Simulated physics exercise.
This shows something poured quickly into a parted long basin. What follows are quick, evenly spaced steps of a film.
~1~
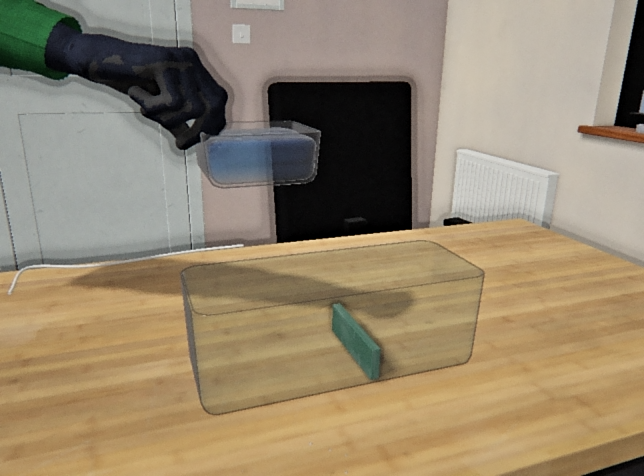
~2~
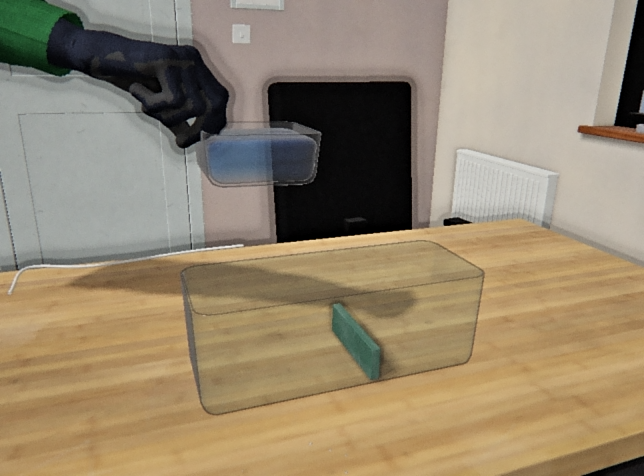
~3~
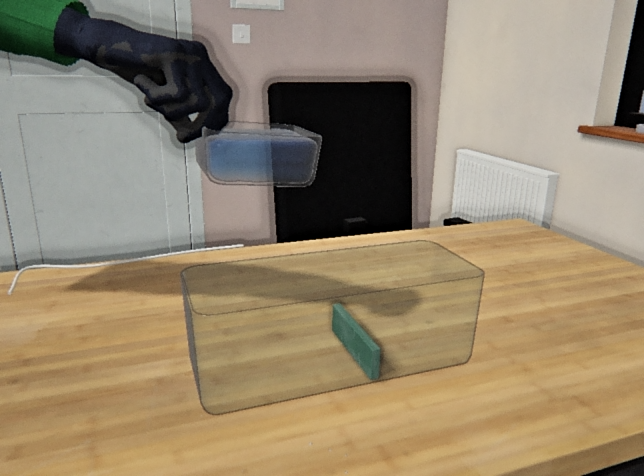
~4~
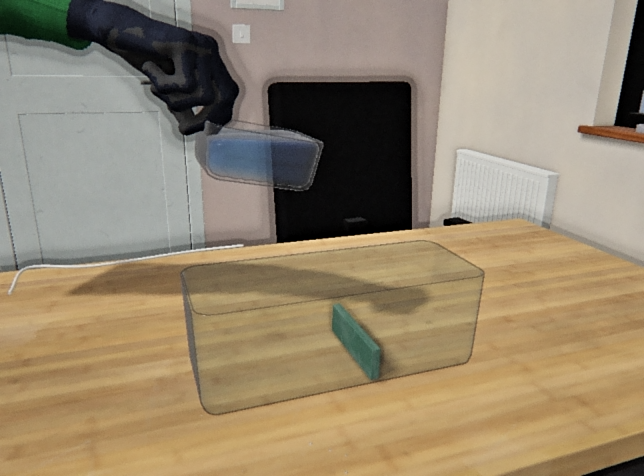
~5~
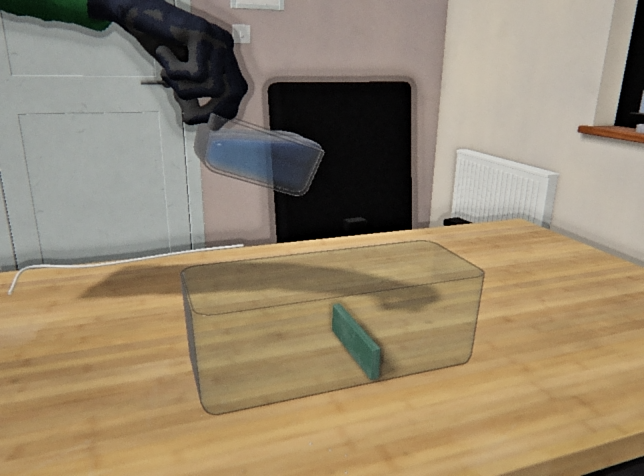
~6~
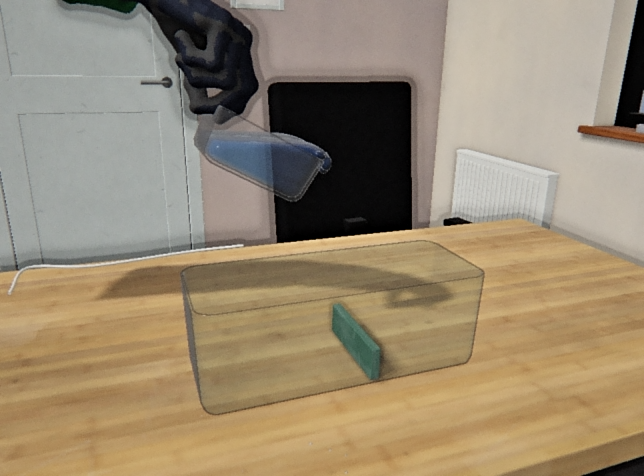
On a wooden table in a room, a long clear basin with a green divider sits below a dark-gloved hand holding a small clear container of blue liquid; the hand rises and tilts the container increasingly to the right.
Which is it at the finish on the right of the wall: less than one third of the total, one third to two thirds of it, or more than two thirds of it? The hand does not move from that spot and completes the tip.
At the finish the right of the wall has one third to two thirds of the total.
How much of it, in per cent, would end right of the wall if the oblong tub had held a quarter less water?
I'd say roughly 35 percent.
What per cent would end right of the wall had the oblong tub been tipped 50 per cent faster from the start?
I'd estimate some 45 percent.
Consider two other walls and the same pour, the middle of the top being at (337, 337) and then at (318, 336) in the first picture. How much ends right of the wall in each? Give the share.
Try 1: About 70 percent; try 2: About 80 percent.
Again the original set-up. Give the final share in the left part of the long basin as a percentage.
That works out near 40 in every hundred.
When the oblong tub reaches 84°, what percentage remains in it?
Near 15 in a hundred still remains.
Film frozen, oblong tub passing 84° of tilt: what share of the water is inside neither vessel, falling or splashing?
Around 40 in a hundred.
A moment on, the oblong tub is tipped on its side and 16 per cent is still to pour, 9 is left of the wall and 33 right of it.
Next, the oblong tub is tipped right over and 3 per cent is still to pour, 34 is left of the wall and 55 right of it.
Then the oblong tub is tipped right over and 0 per cent is still to pour, 42 is left of the wall and 55 right of it.
Later the oblong tub is tipped right over and 0 per cent is still to pour, 42 is left of the wall and 55 right of it.
At rest 42 per cent lies left of the wall, 55 right of it and 4 outside.
